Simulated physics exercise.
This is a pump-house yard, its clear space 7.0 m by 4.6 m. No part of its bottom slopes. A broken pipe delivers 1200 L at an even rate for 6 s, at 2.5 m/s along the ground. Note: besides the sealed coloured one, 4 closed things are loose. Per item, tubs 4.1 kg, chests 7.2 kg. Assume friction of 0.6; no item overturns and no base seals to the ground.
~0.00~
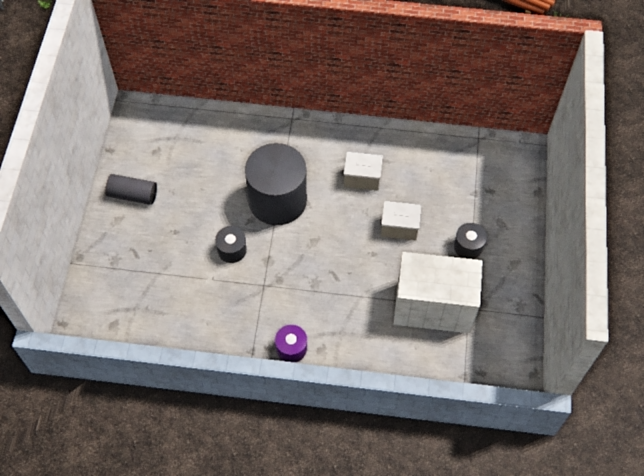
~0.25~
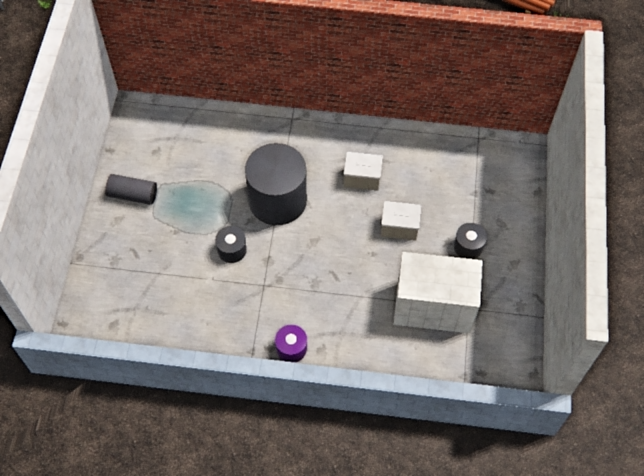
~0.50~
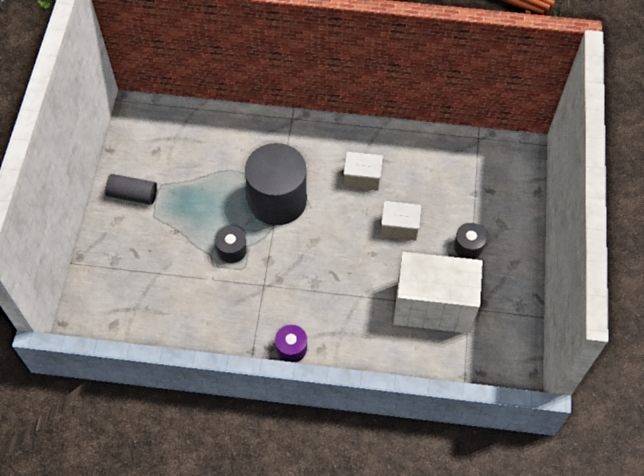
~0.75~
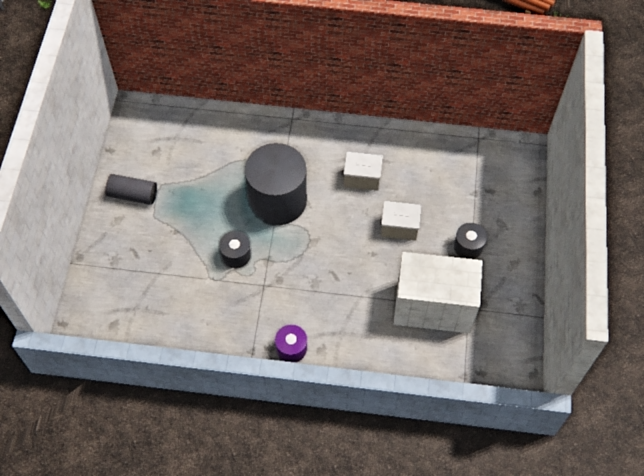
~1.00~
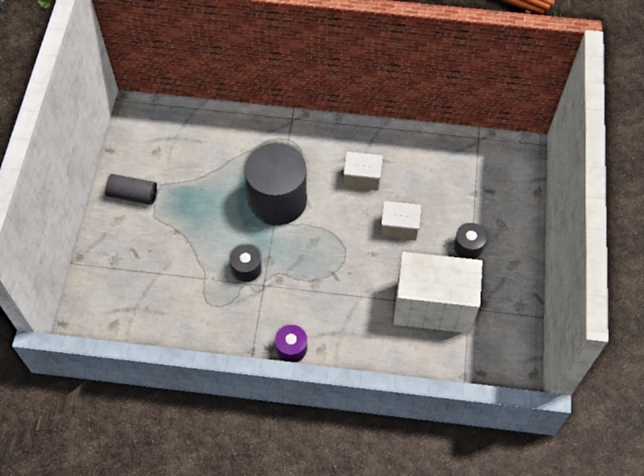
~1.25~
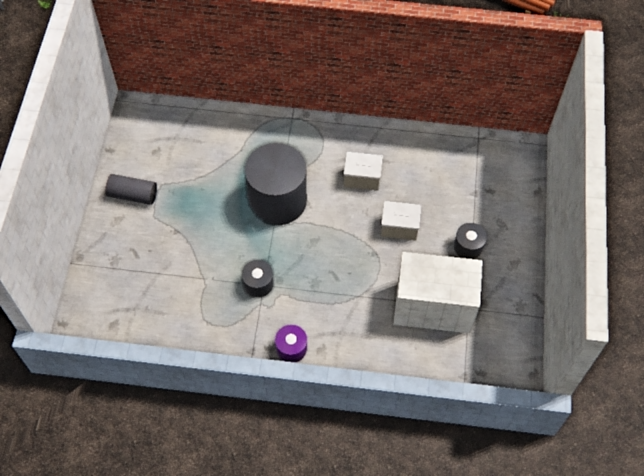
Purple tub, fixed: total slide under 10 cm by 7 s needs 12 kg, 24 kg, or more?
Only the heavier.
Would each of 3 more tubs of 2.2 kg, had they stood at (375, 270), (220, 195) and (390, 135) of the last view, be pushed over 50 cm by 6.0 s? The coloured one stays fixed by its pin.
In the order given, further, further and further.
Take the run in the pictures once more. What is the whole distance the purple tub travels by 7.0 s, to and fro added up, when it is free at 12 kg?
It covers about 350 cm altogether.
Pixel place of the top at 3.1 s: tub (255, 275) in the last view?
Somewhere near (263, 323) in the last view.
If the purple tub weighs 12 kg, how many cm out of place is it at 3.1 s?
I'd put it at roughly 20 cm.
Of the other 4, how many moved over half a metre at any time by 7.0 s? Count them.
The total is 1.
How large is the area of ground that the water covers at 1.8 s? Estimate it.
I'd put it close to 9.5 m2.
After 1.8 s the purple tub would be 1 cm from its start with 12 kg and 0 cm from its start with 24 kg; 1 cm of water round it then.
After 3.1 s the purple tub would be 16 cm from its start with 12 kg and 0 cm from its start with 24 kg; 6 cm of water round it then.
After 4.9 s the purple tub would be 101 cm from its start with 12 kg and 0 cm from its start with 24 kg; 8 cm of water round it then.
After 7.0 s the purple tub would be 321 cm from its start with 12 kg and 0 cm from its start with 24 kg; 10 cm of water round it then.
